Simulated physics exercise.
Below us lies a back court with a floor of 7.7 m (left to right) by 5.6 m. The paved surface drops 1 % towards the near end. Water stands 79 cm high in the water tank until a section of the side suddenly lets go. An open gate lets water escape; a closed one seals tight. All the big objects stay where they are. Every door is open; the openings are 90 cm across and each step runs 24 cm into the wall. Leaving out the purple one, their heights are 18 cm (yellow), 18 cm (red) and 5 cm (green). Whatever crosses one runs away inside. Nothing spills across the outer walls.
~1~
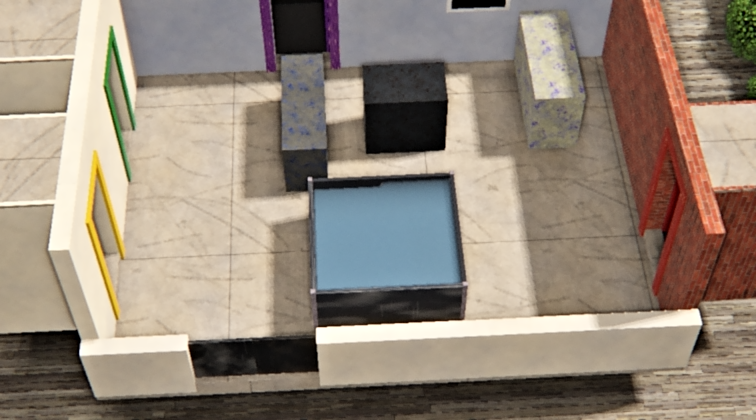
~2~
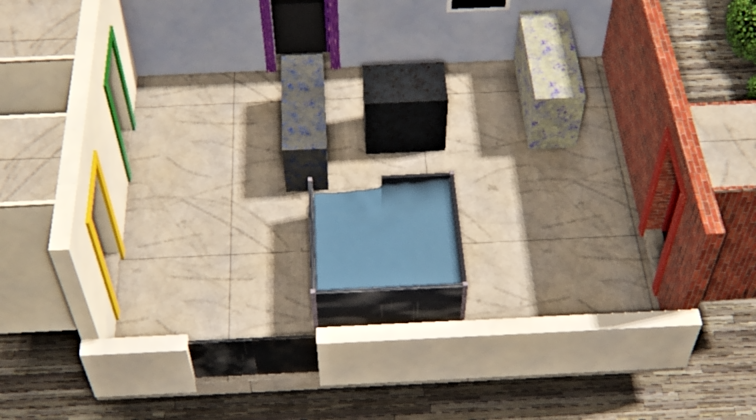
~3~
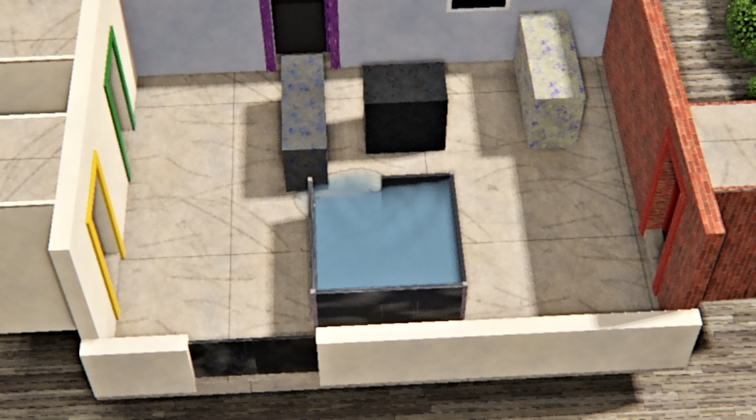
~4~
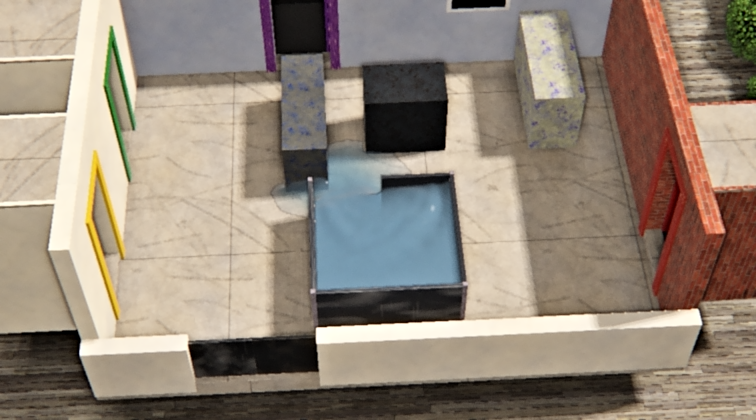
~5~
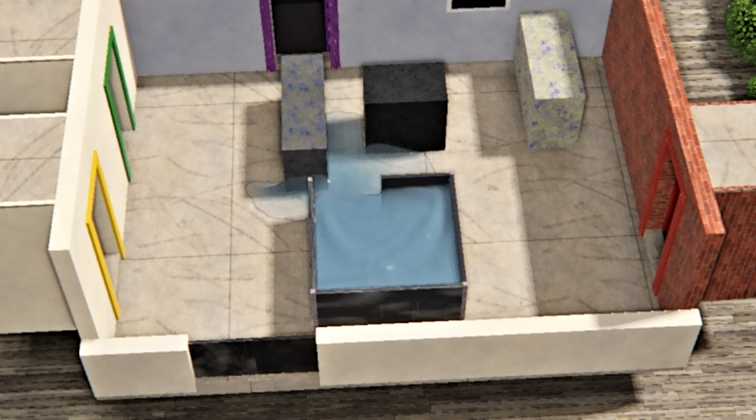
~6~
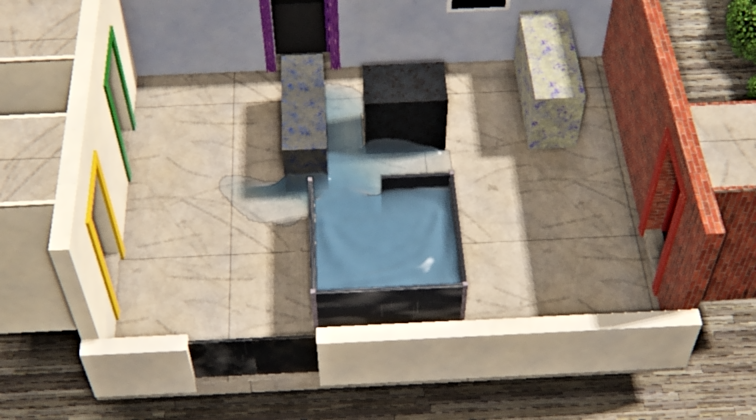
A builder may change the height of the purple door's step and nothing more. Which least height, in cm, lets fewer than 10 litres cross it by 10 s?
Some 33 cm above the ground.
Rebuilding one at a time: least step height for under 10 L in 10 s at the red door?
About 8.5 cm at red.
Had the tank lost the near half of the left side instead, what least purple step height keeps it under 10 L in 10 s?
About 13.0 cm.
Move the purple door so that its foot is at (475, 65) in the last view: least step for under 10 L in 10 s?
About 11.0 cm.
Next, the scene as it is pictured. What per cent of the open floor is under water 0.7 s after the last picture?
Near 25 per cent is wet.
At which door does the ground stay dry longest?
The red one.
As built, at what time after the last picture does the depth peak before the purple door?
Around 1.4 s.
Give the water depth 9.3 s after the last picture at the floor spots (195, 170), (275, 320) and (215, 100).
In that order: 4, 11 and 3 cm.
Then, 0.7 s after the last picture water covers 25 % of the floor, deepest (50 cm) near (317, 197); 14 cm at the purple door, 11 litres in over its 13 cm step.
Then, 2.3 s after the last picture water covers 65 % of the floor, deepest (31 cm) near (317, 197); 17 cm at the purple door, 99 litres in over its 13 cm step.
Then, 9.3 s after the last picture water covers 100 % of the floor, deepest (16 cm) near (349, 360); 6 cm at the purple door, 132 litres in over its 13 cm step.
At the purple door as built, the water peaked near 21 cm, 1.3 s after the last picture.
Run again over the same 10 s with other heights there, 22 litres in over 28 cm, 3 litres over 38 cm. The limit of 10 litres is kept from about 33 cm up.
